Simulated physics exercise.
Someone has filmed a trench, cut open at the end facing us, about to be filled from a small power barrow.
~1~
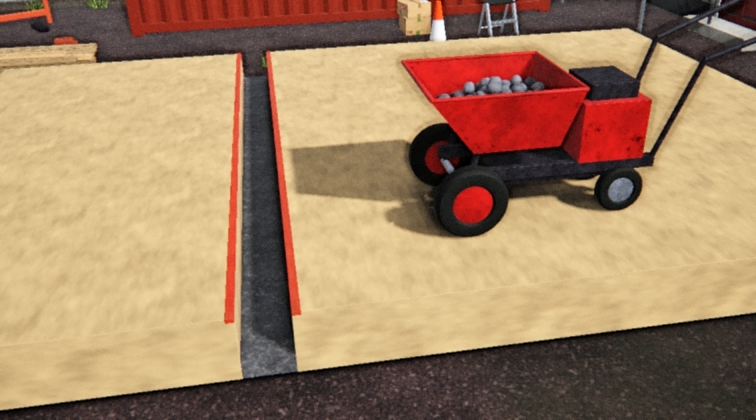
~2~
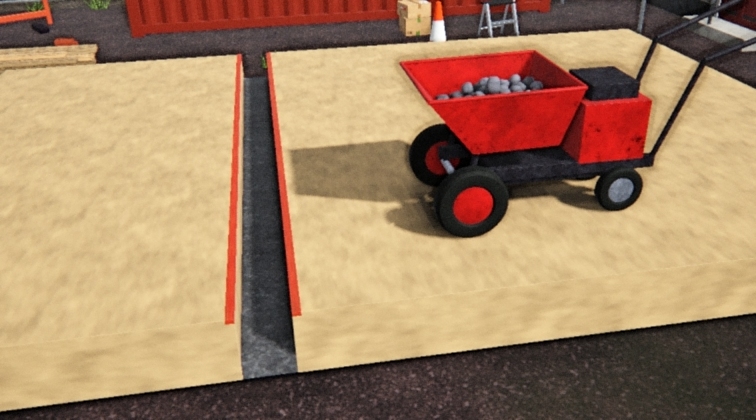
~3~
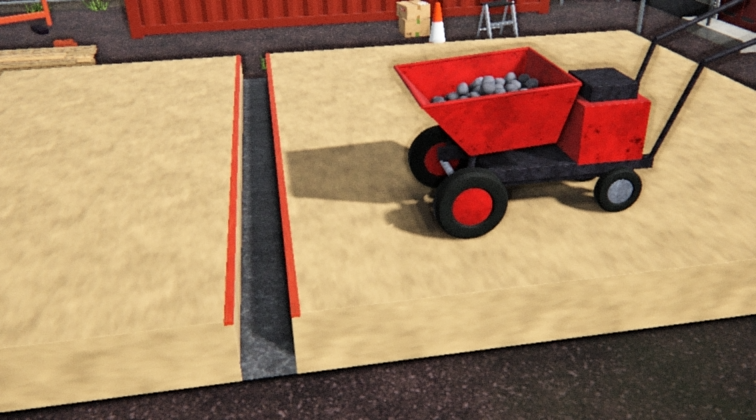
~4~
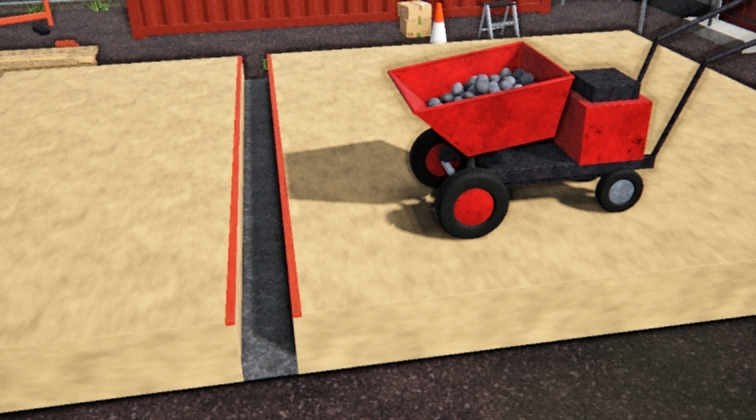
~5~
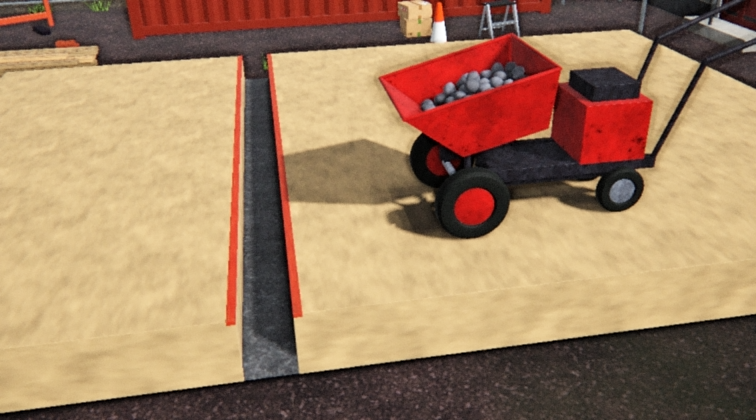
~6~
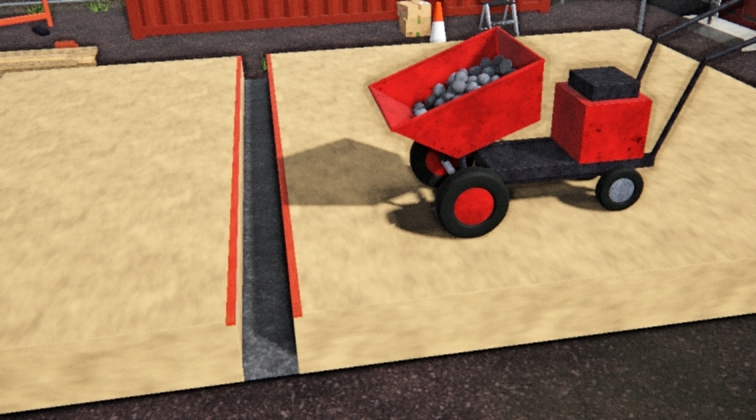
Beside a narrow trench, a red barrow's skip full of grey cobbles tilts toward the left.
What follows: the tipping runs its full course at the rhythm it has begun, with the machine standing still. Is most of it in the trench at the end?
It catches under half.
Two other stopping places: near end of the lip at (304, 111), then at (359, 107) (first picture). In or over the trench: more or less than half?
At the first place below a half, at the second above a half.
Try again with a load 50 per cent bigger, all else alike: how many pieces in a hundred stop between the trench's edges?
About 30 per cent.
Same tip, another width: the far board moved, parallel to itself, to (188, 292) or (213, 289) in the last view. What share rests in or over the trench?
Near 20 % and 20 %.
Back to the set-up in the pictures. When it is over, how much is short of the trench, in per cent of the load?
Close to 55 per cent.
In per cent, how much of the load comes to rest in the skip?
About 25 per cent.
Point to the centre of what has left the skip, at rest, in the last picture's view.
Roughly at (310, 217).
Soon, skip tipped steeply; all in the skip.
A while on, skip tipped right over; most in the skip; about a quarter short of the trench.
Towards the end, skip tipped right over; about a quarter in the skip; about half short of the trench; about a quarter in or heaped over the trench.
Finally, skip tipped right over; about a quarter in the skip; about half short of the trench; about a quarter in or heaped over the trench; none beyond it.
